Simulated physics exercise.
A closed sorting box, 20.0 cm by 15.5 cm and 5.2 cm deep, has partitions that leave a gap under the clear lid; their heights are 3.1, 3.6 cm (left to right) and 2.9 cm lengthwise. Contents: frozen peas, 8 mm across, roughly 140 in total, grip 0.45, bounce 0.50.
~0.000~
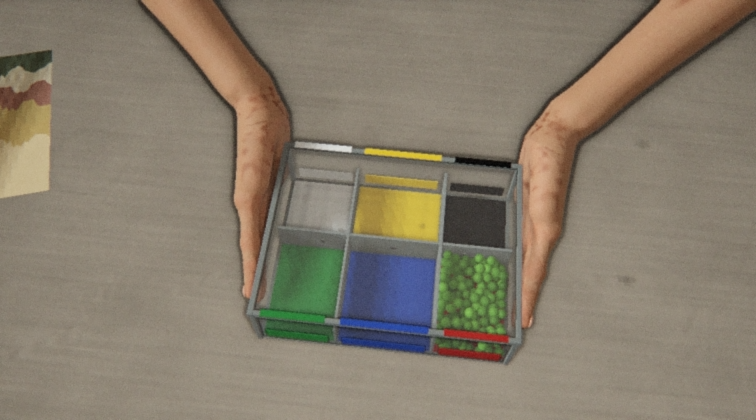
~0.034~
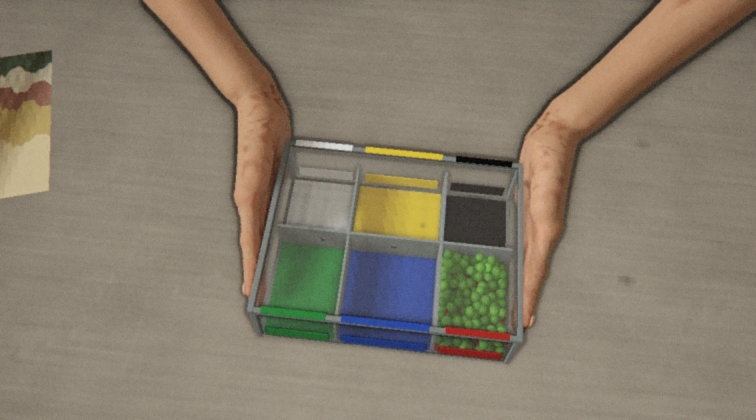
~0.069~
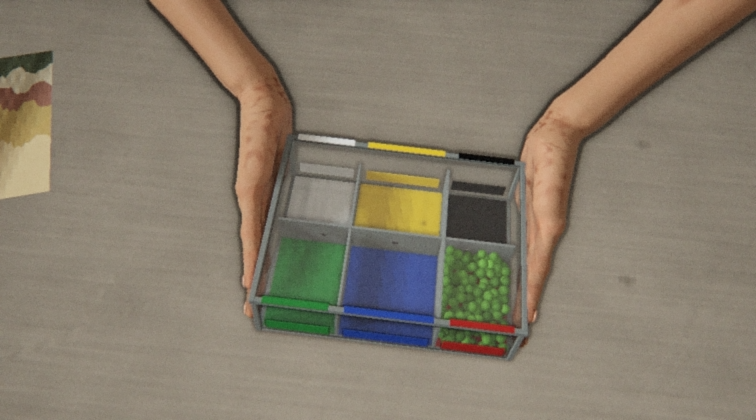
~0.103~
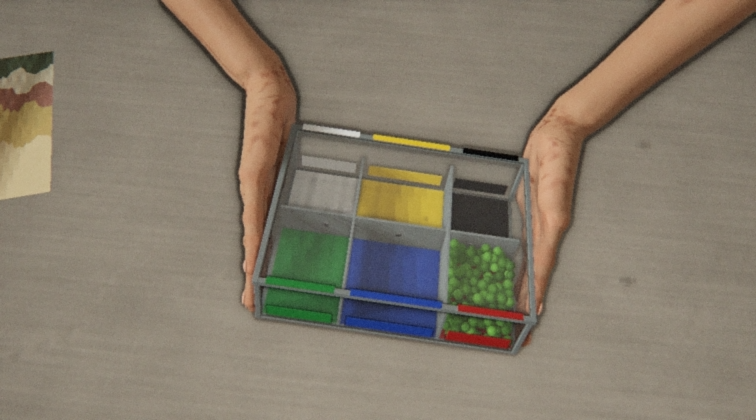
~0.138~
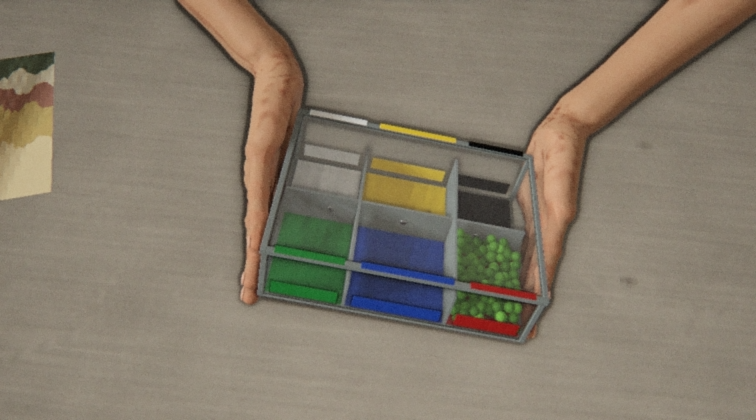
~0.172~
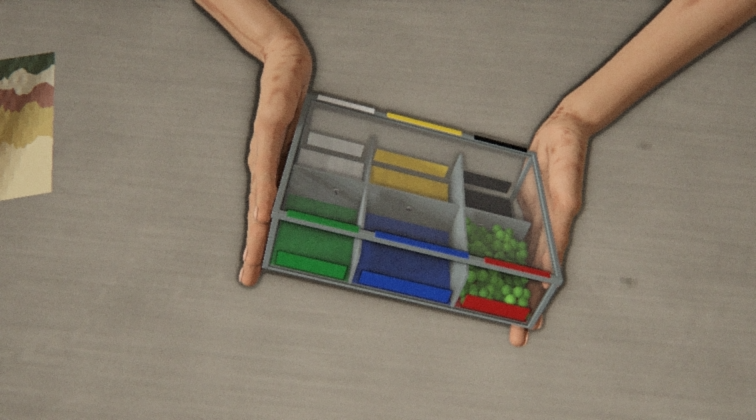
Two hands tilt a clear, lidded box on a grey, wood-grained tabletop, seen from above by a still camera, with part of a colourful print at the left edge. White, yellow and black compartments line the back, with green, blue and a red-marked one holding green peas in front. The box starts nearly level, then its front rises increasingly quickly, turning slightly, as the peas shift backward.
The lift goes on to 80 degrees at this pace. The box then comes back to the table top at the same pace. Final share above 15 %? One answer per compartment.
Red compartment: Above, blue compartment: Below or equal, green compartment: Below or equal, yellow compartment: Below or equal, white compartment: Below or equal, black compartment: Above.
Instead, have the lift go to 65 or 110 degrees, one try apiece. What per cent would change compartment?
Roughly 25 percent, then roughly 65 percent.
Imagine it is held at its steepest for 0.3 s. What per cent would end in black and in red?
You'd end up with black at 45 per cent and red at 55 per cent.
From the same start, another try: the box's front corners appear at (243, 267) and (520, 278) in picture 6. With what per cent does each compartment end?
By the end red holds 45%, blue holds 0%, green holds 0%, yellow holds 25%, white holds 5% and black holds 25%.
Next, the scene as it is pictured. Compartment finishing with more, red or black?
That would be the red compartment.
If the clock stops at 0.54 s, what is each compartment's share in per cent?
Red 80; blue 0; green 0; yellow 0; white 0; black 20.
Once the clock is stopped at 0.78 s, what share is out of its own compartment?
I'd say around 45 per cent.
Then, at 0.54 s, tilt 78 degrees; red 80 %, black 20 %.
Then, at 0.78 s, tilt 31 degrees; red 55 %, black 45 %.
After 1.14 s, tilt 0 degrees; red 55 %, black 45 %.
By 1.8 s all is still; red 55 %, blue 0 %, green 0 %, yellow 0 %, white 0 %, black 45 %.
